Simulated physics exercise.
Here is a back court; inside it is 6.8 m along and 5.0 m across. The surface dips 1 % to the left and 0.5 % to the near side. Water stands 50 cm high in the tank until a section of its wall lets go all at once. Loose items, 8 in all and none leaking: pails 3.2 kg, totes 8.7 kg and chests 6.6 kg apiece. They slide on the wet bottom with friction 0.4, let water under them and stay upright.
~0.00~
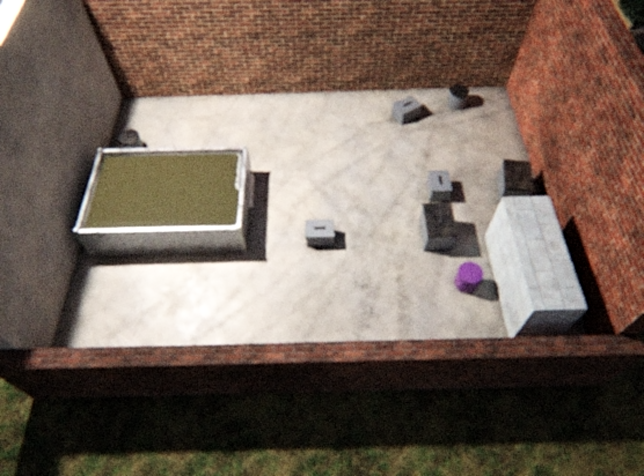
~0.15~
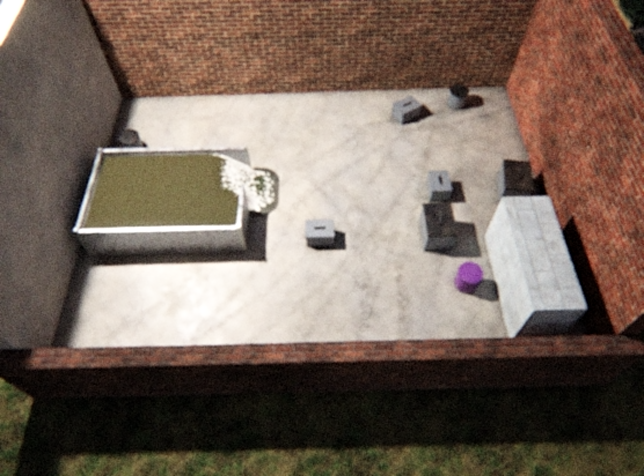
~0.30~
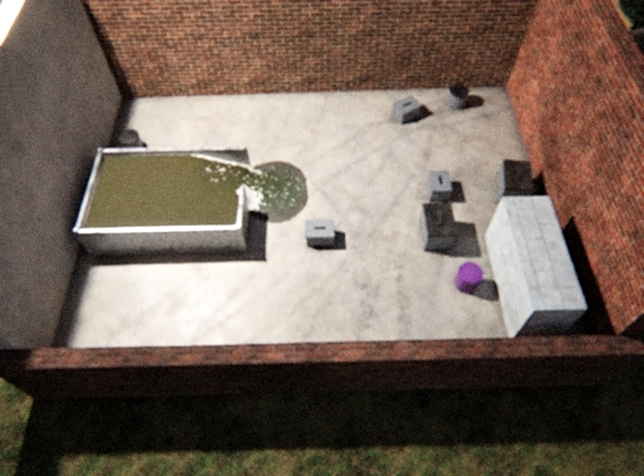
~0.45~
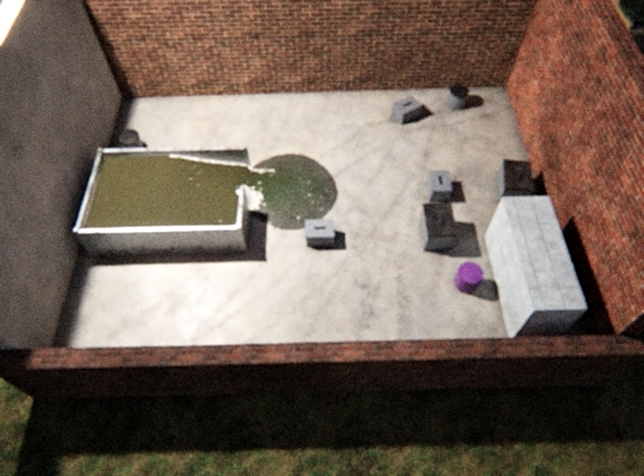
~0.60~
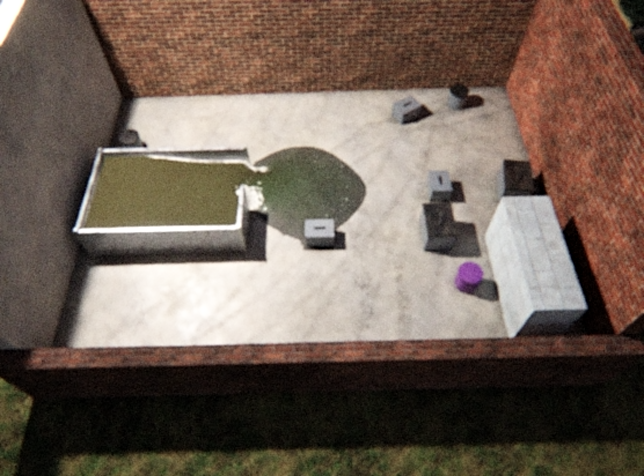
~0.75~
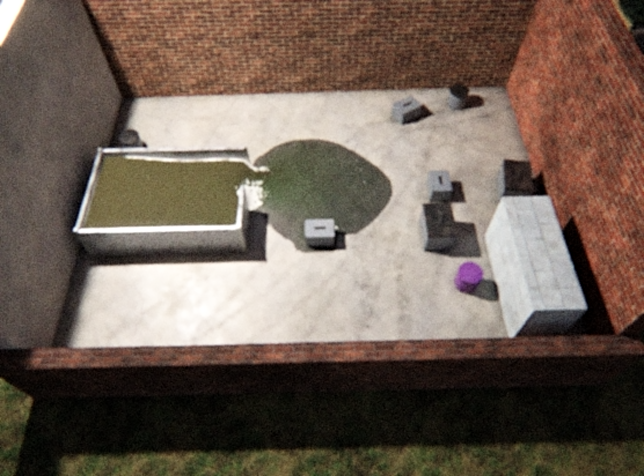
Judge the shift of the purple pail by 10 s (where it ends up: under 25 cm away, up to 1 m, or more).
Purple pail travels far.
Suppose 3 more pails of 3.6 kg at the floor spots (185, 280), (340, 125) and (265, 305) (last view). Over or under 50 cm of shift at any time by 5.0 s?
In that order: Short of it, more, short of it.
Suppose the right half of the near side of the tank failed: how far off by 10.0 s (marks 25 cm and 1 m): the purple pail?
Then the purple pail gets carried off.
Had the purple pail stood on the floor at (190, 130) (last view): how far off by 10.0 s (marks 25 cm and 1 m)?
It barely shifts.
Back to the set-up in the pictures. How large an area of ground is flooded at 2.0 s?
Some 16 m2.
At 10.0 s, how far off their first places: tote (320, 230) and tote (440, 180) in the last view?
In that order: 30 cm, 120 cm.
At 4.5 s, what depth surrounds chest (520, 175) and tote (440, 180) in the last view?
Roughly 7 and 8 cm.
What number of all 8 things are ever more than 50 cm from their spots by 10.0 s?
That makes 6.
After 2.0 s the purple pail is near (471, 272), 0.0 m from its start, aground; 0 afloat.
After 4.5 s the purple pail is near (430, 319), 0.9 m from its start, afloat; 6 afloat.
After 7.0 s the purple pail is near (363, 302), 1.5 m from its start, aground; 3 afloat.
After 10.0 s the purple pail is near (291, 279), 2.3 m from its start, aground; 2 afloat.
